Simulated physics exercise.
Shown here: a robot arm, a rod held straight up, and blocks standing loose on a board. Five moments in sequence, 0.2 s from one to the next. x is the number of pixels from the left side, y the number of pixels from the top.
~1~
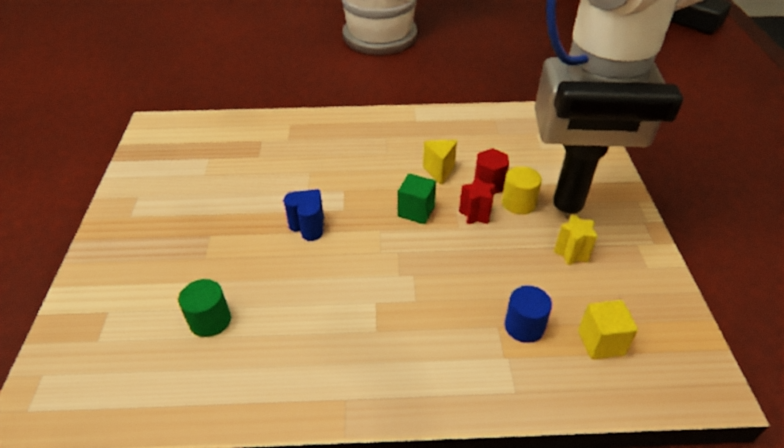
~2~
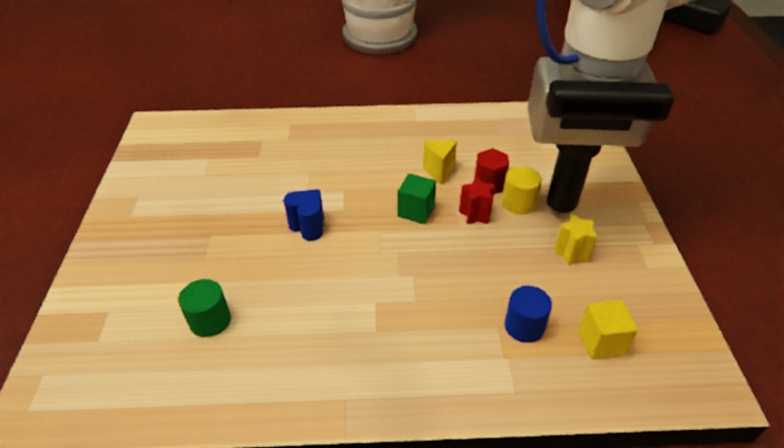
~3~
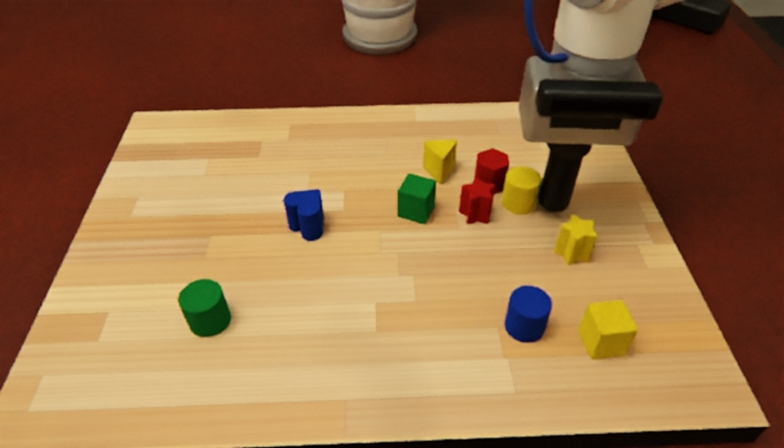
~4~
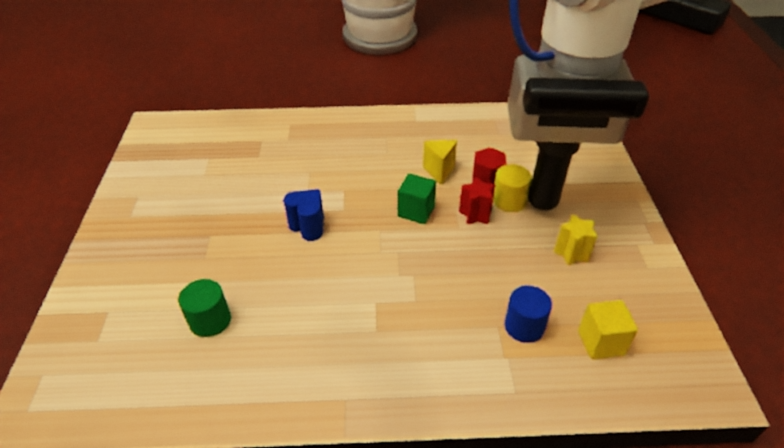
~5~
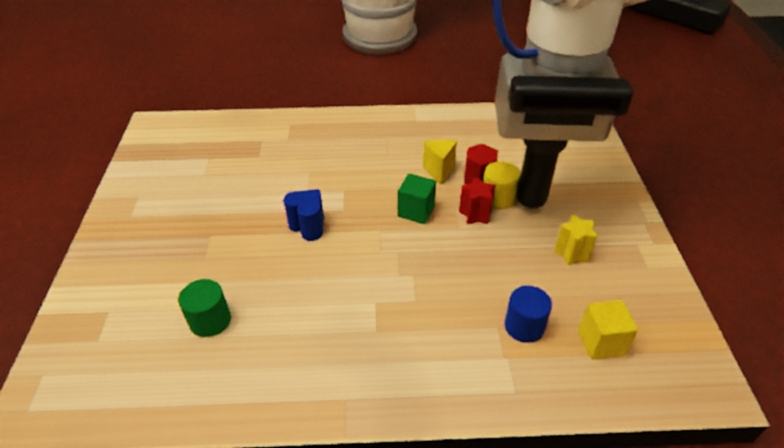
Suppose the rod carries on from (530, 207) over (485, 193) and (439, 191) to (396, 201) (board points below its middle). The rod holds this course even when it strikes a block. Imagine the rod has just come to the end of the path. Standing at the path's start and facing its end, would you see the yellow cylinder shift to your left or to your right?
My prediction: Rightwards.
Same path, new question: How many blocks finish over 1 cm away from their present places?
It shifts three blocks or more.
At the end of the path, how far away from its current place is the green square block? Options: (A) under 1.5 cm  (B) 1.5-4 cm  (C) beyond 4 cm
Correct choice: B.
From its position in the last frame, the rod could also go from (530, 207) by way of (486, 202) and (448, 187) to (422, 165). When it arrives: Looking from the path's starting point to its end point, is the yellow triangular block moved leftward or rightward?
Answer: Right.
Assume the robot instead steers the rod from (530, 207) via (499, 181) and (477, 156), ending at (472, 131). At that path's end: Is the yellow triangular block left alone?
Answer: No.
What follows on the original path. One third of the way, rod at (484, 185); yellow triangular block at (430, 141), turned 35° anticlockwise; red six-sided block at (457, 137), turned 55° clockwise; yellow cylinder at (456, 157).
Two thirds of the way, rod at (439, 183); yellow triangular block at (412, 130), turned 15° clockwise; red six-sided block at (455, 136), turned 60° clockwise; yellow cylinder at (414, 152).
At the end, rod at (396, 194); green square block at (405, 195), turned 35° anticlockwise; yellow triangular block at (412, 130), turned 20° clockwise; red six-sided block at (455, 136), turned 60° clockwise; yellow cylinder at (400, 151).
